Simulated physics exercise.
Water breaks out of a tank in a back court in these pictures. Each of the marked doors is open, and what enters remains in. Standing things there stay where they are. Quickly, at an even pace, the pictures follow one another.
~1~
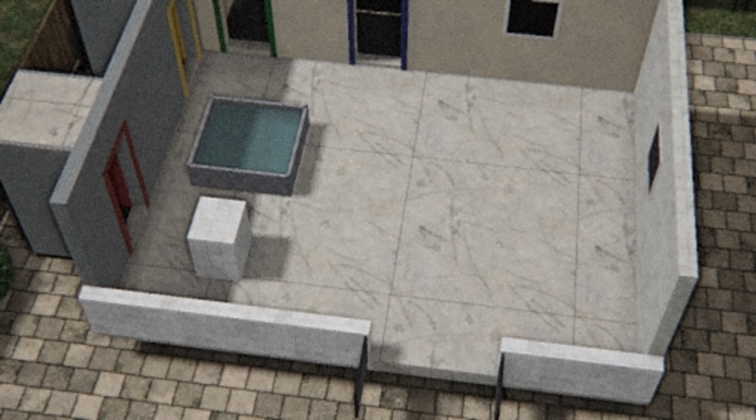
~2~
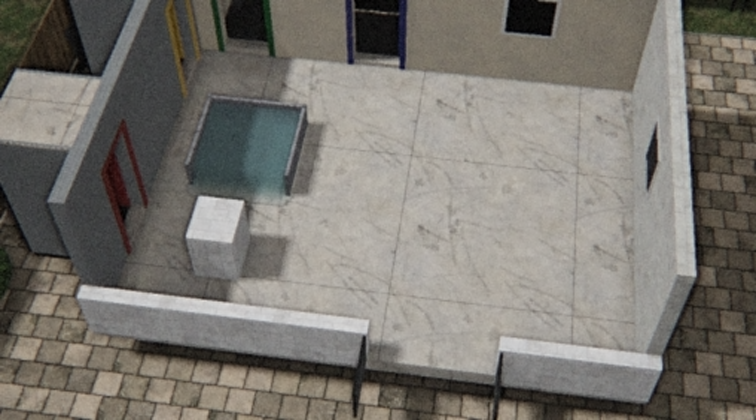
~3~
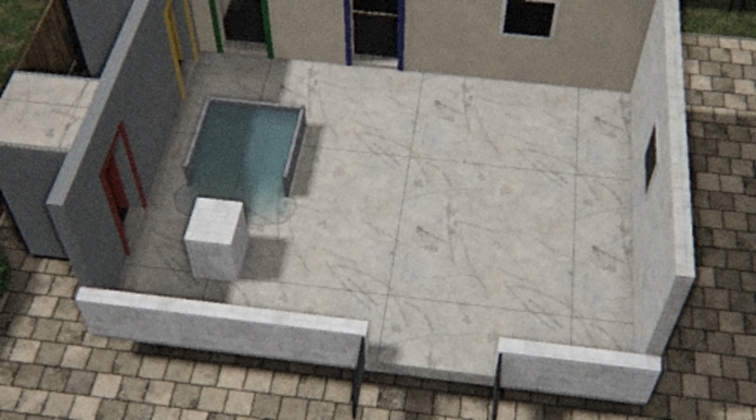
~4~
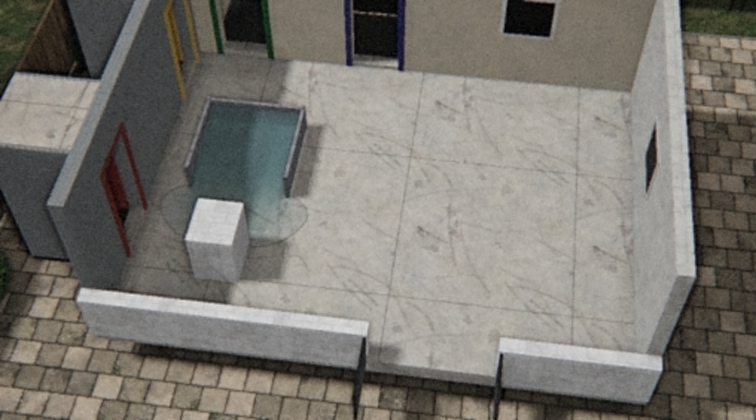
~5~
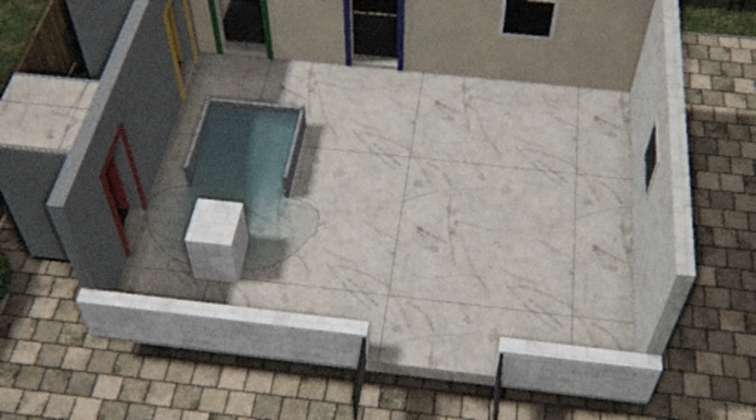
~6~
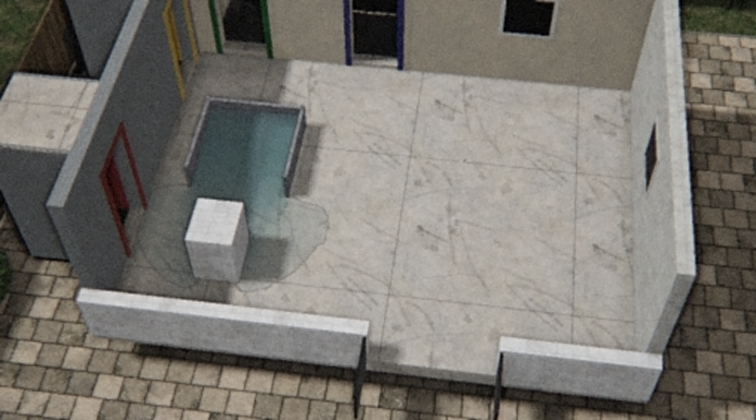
In a walled back court, water pours from an open tank and spreads around a white block.
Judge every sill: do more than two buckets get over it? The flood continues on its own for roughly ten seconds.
Verdict: Blue door - two or fewer get over; green door - two or fewer get over; yellow door - two or fewer get over; red door - more than two get over.
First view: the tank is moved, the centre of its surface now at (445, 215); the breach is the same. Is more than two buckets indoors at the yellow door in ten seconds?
Yellow falls short.
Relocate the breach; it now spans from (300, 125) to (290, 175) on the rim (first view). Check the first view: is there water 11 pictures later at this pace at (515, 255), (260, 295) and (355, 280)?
Submerged, unwetted, submerged.
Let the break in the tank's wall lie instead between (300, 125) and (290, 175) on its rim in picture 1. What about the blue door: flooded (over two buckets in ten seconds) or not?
Lab note - blue door remains within bounds.
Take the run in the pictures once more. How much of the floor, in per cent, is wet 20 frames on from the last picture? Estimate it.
Roughly 35 per cent.
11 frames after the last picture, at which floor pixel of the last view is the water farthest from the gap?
The front should reach about (406, 351).
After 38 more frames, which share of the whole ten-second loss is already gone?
Roughly 75 per cent.
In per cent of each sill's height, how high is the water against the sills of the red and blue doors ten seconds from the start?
I'd say around 50 and 0 in a hundred.
A moment on, water covers 15 % of the floor; the blue door not reached, the green door not reached, the yellow door not reached, the red door wet at the sill, nothing in.
Next, water covers 20 % of the floor; the blue door not reached, the green door not reached, the yellow door not reached, the red door under two buckets in.
Then, water covers 35 % of the floor; the blue door not reached, the green door not reached, the yellow door not reached, the red door over two buckets in.
Later, water covers 45 % of the floor; the blue door not reached, the green door not reached, the yellow door not reached, the red door over two buckets in.
In the end, water covers 55 % of the floor; the blue door not reached, the green door not reached, the yellow door not reached, the red door over two buckets in.
